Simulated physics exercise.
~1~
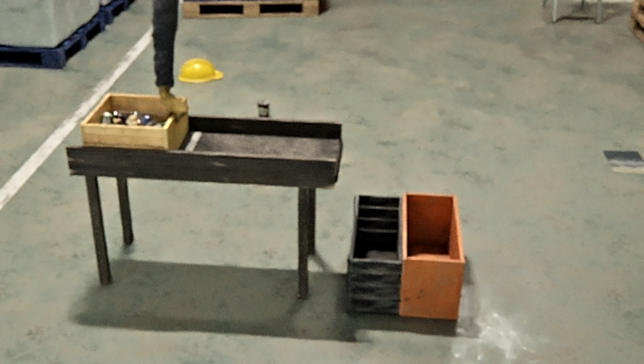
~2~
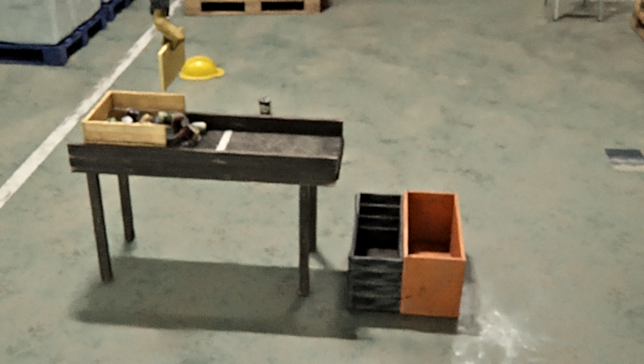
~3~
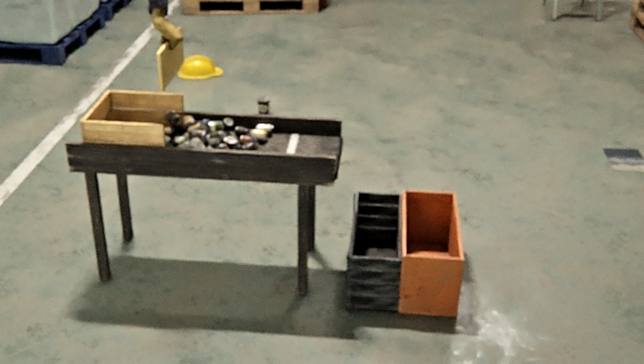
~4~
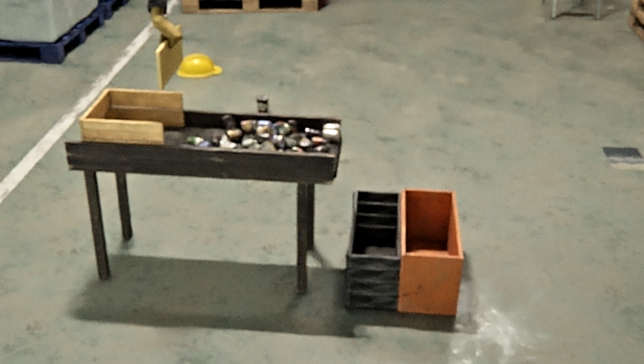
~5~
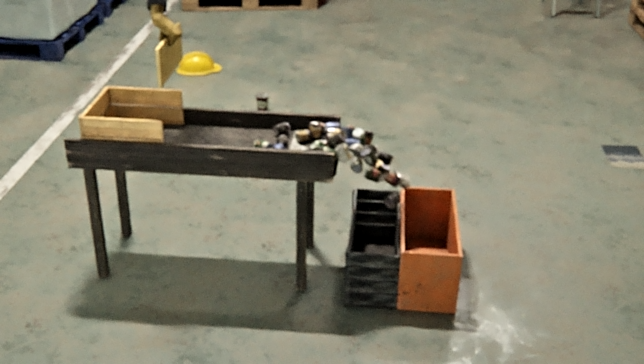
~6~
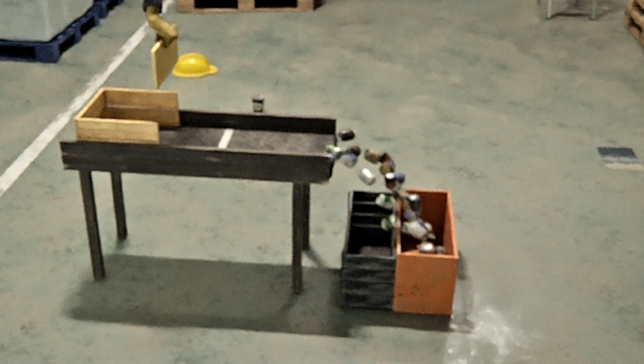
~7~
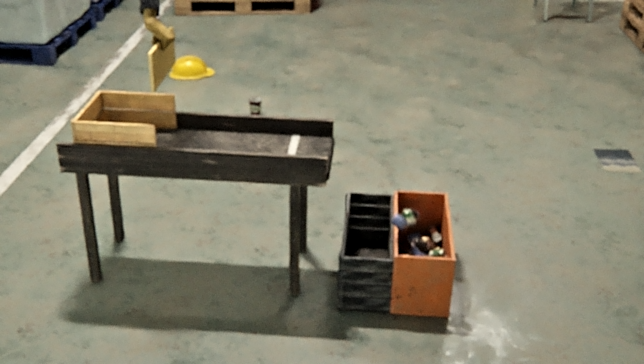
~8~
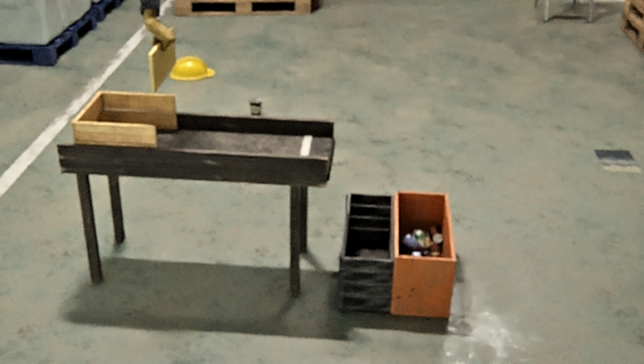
A heap of mini cans sits loose in a wooden pen at the left end of a dark, level belt on legs, its gate held from above. The gate lifts, and the belt starts carrying the cans to the right, a pale painted stripe moving along with it. They spread into a loose cluster, reach the far end and spill off in a tumbling stream. The falling cans arc over the black tub and drop mostly into the orange one beyond it. At the end the belt is bare, and cans lie piled in the orange tub.
